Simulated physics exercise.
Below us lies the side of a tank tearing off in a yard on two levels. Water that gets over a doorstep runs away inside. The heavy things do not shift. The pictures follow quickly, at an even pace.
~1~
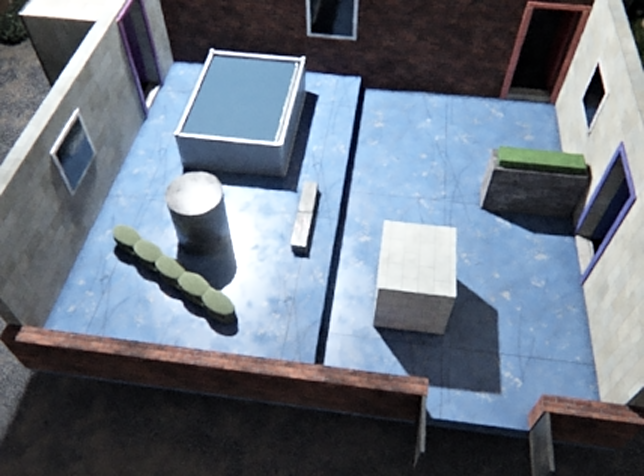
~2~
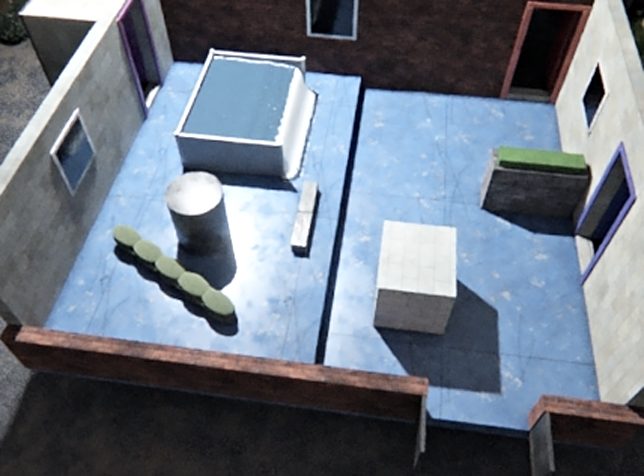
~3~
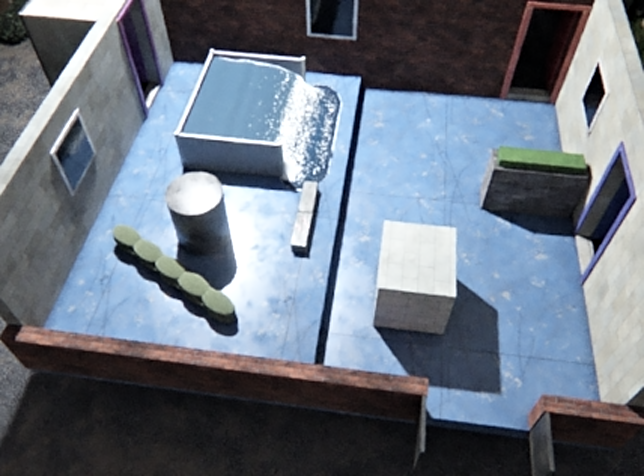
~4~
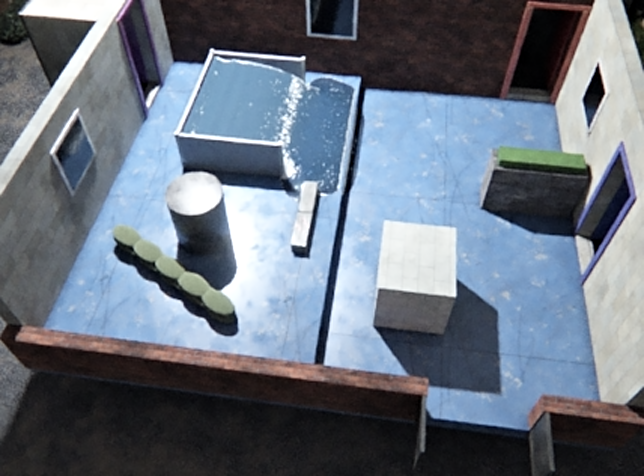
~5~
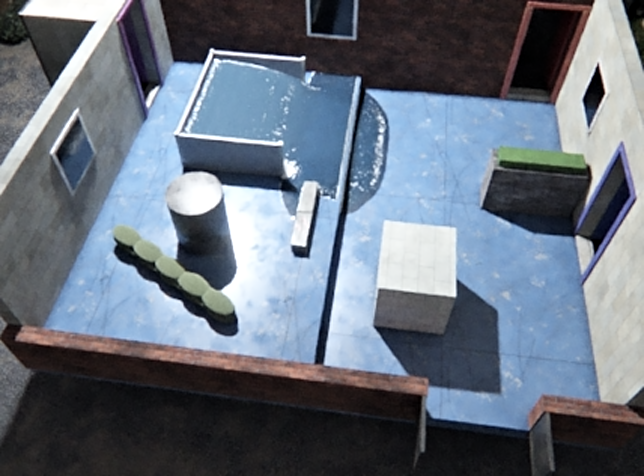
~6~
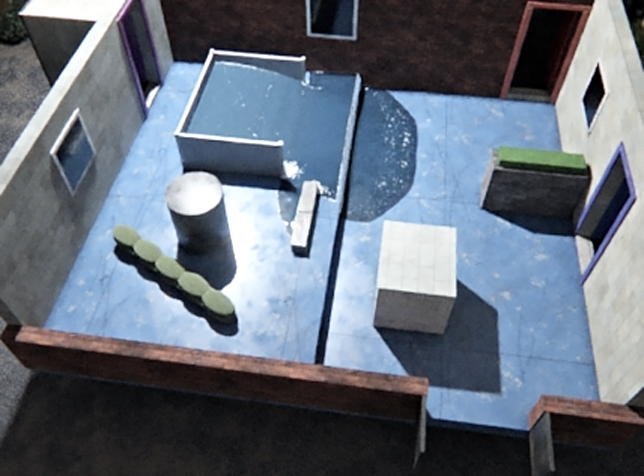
The footage shows a white-rimmed tank in a walled blue yard on two levels as its right side tears off and water pours out to the right, foams across the floor, then crosses the dividing step and spreads beyond it.
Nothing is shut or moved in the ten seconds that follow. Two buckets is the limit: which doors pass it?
In the end: The blue door takes more than that; the red door takes more than that; the purple door stays under that.
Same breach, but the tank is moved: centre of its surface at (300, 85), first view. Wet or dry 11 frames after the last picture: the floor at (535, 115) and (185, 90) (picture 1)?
One after the other: Wet, no water.
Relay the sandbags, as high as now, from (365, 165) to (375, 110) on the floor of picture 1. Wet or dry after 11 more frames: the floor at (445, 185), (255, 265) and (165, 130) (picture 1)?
In turn: Covered, under water, clear.
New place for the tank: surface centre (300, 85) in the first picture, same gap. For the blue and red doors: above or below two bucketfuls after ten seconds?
In short: The blue door goes over; the red door takes more.
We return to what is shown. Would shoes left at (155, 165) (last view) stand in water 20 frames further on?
There: Dry.
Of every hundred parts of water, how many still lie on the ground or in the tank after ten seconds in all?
Roughly 86 per cent.
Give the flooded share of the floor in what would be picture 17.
About 45 per cent.
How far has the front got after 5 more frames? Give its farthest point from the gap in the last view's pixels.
Around (544, 147).
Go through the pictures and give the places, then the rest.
In the first picture, the tank at (244, 98) is whole and still.
In the second picture, the front is at (285, 179), out from the gap at (292, 122).
In the third picture, water pours out at (292, 124) and has run to (306, 186).
In the fourth picture, water pours out at (292, 125) and has run to (300, 198).
In the fifth picture, the front is at (296, 216), out from the gap at (292, 125).
In the sixth picture, water pours out at (292, 125) and has run to (293, 232).
A moment on, water covers 35 % of the floor; the blue door not reached, the red door not reached, the purple door not reached.
Next, water covers 45 % of the floor; the blue door wet at the sill, nothing in, the red door wet at the sill, nothing in, the purple door not reached.
Then, water covers 50 % of the floor; the blue door over two buckets in, the red door over two buckets in, the purple door not reached.
Later, water covers 60 % of the floor; the blue door far over two buckets in, the red door far over two buckets in, the purple door not reached.
In the end, water covers 60 % of the floor; the blue door far over two buckets in, the red door far over two buckets in, the purple door not reached.
